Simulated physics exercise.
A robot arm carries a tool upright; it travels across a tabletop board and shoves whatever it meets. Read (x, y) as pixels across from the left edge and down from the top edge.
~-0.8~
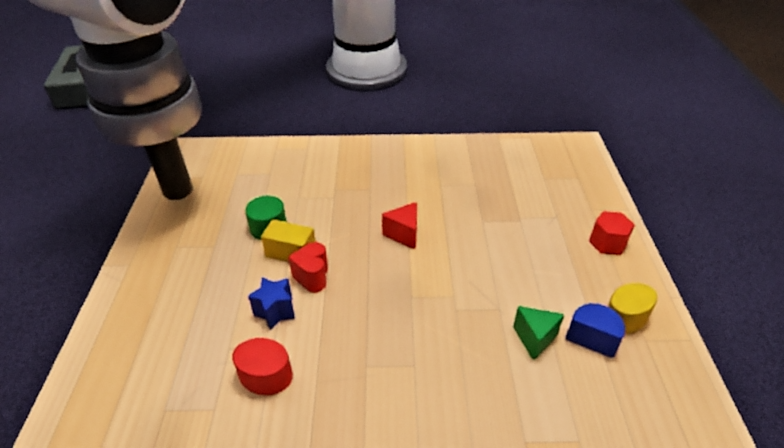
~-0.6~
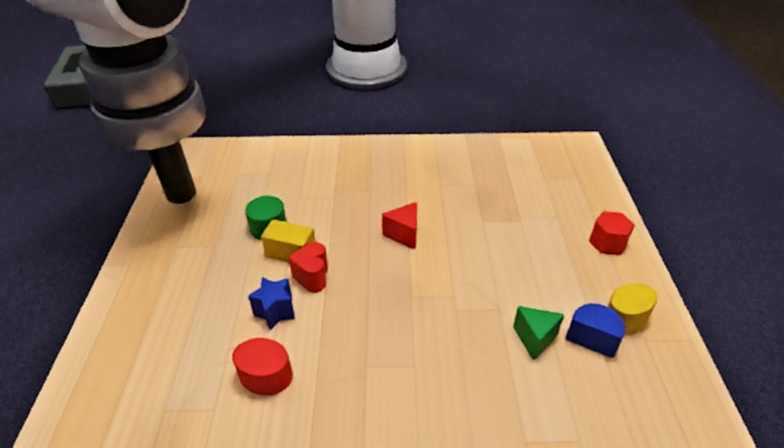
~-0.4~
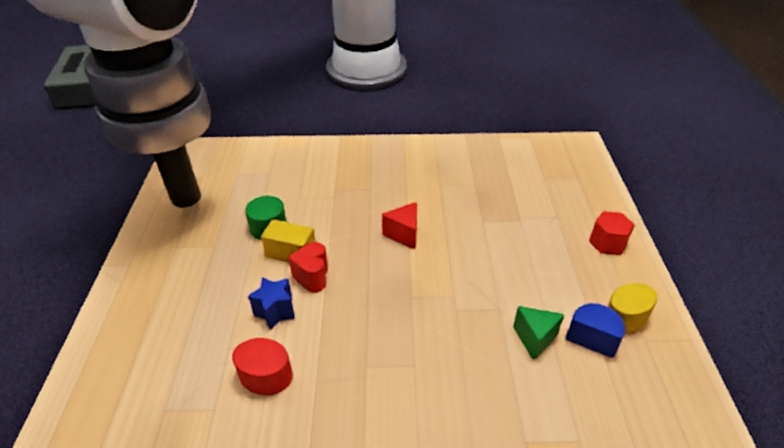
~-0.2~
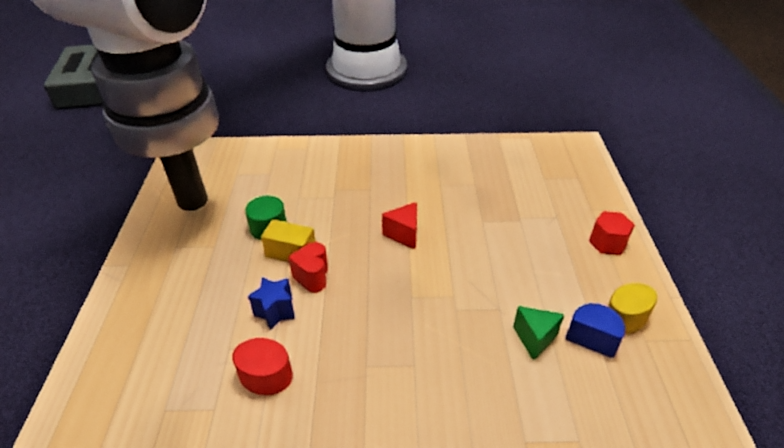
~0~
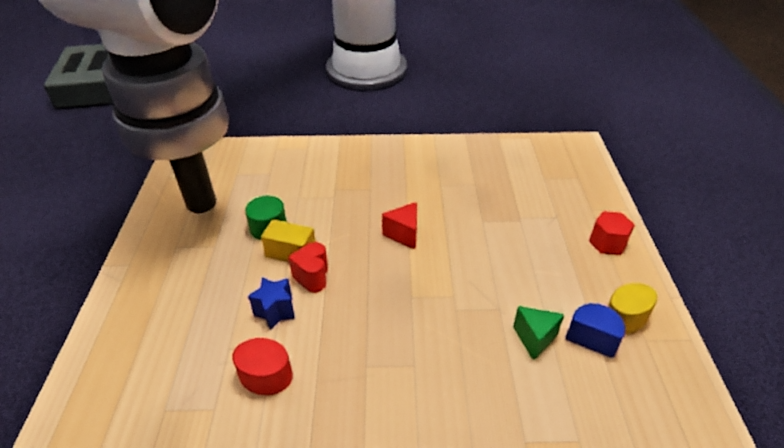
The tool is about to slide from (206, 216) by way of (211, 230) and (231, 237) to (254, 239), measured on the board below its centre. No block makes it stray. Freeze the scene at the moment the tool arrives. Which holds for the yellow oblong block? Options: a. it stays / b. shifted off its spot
Answer: A.
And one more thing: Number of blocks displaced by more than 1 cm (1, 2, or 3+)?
Put simply, one block is moved more than 1 cm.
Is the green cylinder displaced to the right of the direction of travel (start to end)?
No, it doesn't check out.
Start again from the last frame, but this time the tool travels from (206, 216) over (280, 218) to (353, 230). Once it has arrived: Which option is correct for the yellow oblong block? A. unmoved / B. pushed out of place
The one that fits is B, pushed out of place.
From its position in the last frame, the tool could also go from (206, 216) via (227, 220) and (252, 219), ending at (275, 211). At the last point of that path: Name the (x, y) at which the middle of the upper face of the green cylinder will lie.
It ends at (290, 208).
On the path given first. Halfway along, tool (217, 224); nothing pushed yet.
At the end, tool (251, 229); green cylinder (280, 204); yellow oblong block still.
